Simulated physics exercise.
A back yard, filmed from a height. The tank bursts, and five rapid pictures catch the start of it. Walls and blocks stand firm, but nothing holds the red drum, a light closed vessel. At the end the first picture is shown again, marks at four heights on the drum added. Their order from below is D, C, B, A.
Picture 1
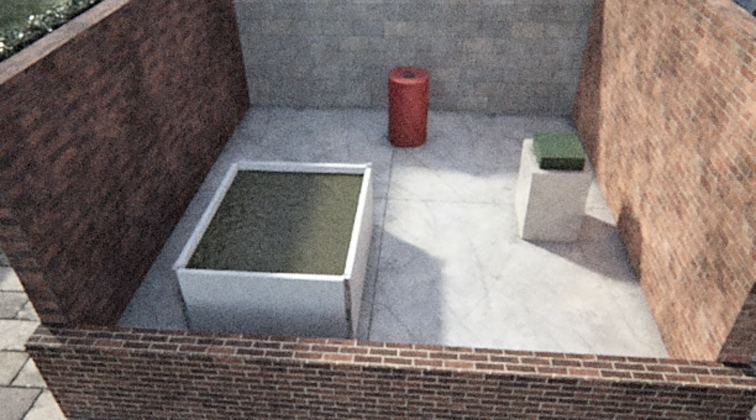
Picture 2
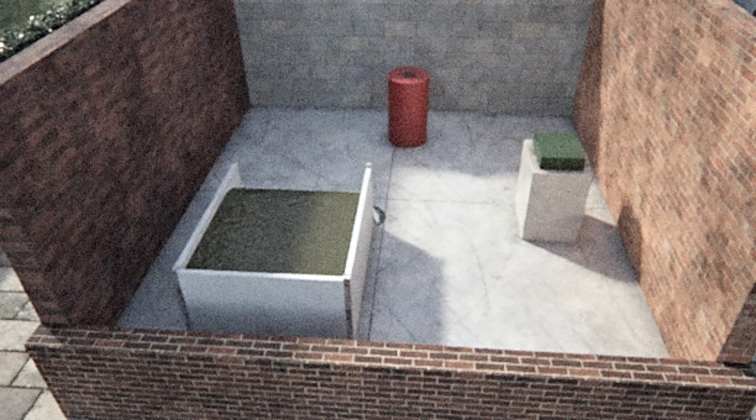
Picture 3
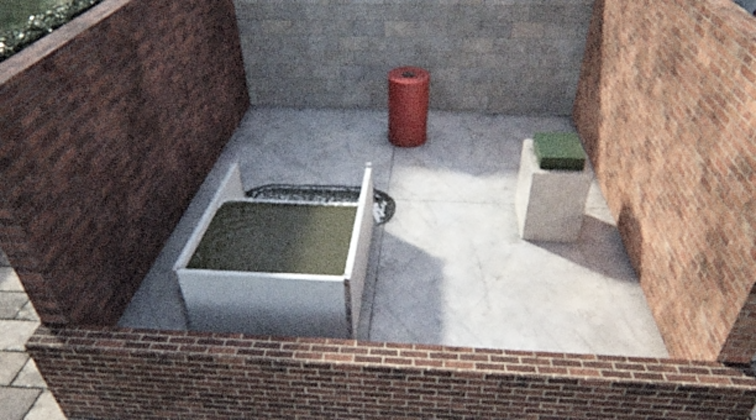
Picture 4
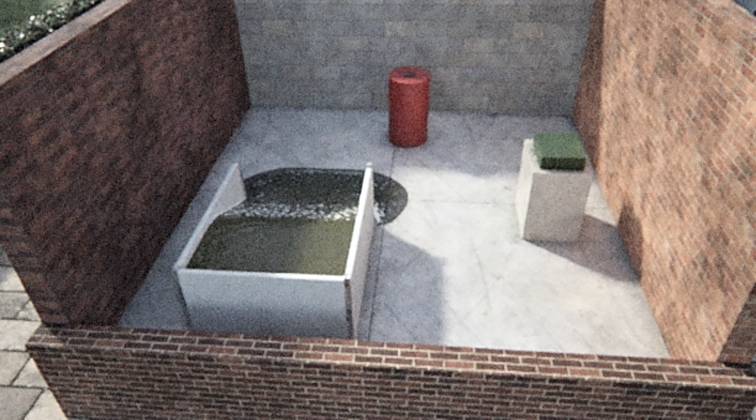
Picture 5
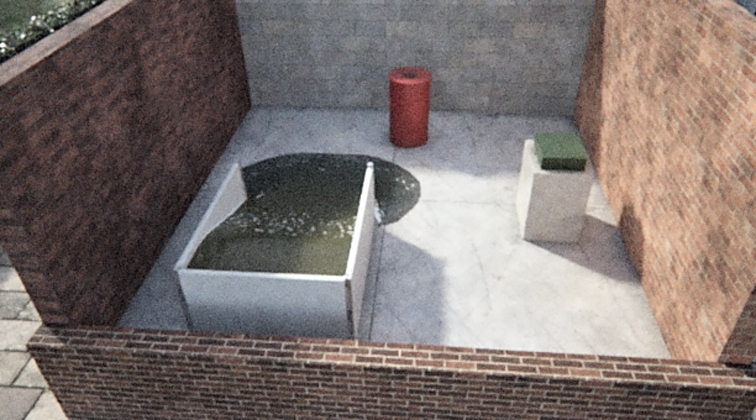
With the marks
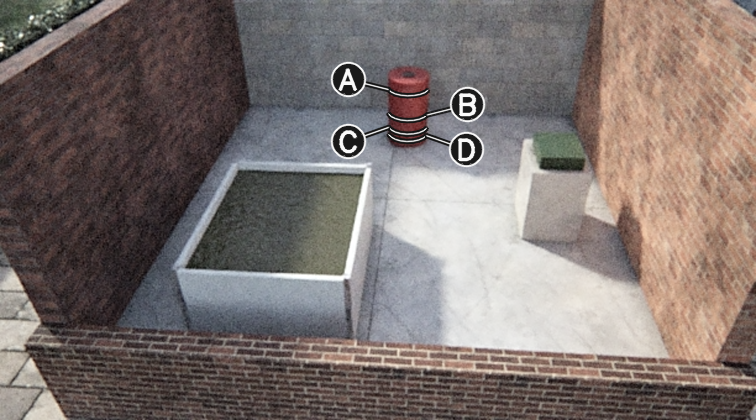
In a walled yard, a white tank's back panel disappears and murky water spreads across the ground.
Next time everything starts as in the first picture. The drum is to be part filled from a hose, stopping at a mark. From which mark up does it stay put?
Use mark B.
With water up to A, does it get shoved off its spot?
No.
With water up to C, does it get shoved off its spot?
Yes.
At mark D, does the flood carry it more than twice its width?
Yes.
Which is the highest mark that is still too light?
C.
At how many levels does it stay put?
Two.
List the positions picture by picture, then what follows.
The first picture shows lid of the red drum at (408, 75); tank full, its middle at (284, 219).
In the second picture, water covers 3 % of the ground, mostly out of sight from here.
In the third picture, water covers 5 % of the ground, mostly out of sight from here.
In the fourth picture, water covers 9 % of the ground, mostly out of sight from here.
The fifth picture shows lid of the red drum at (409, 75); 13 % of the ground under water, its edge towards the drum at (371, 159).
In white, A at (407, 95); B at (407, 120); C at (406, 134); D at (406, 141); from the bottom up D, C, B, A.
With A, it does not move.
With B, it does not move.
With C, it is pushed about its own width away.
With D, it is pushed about 5 times its own width away.
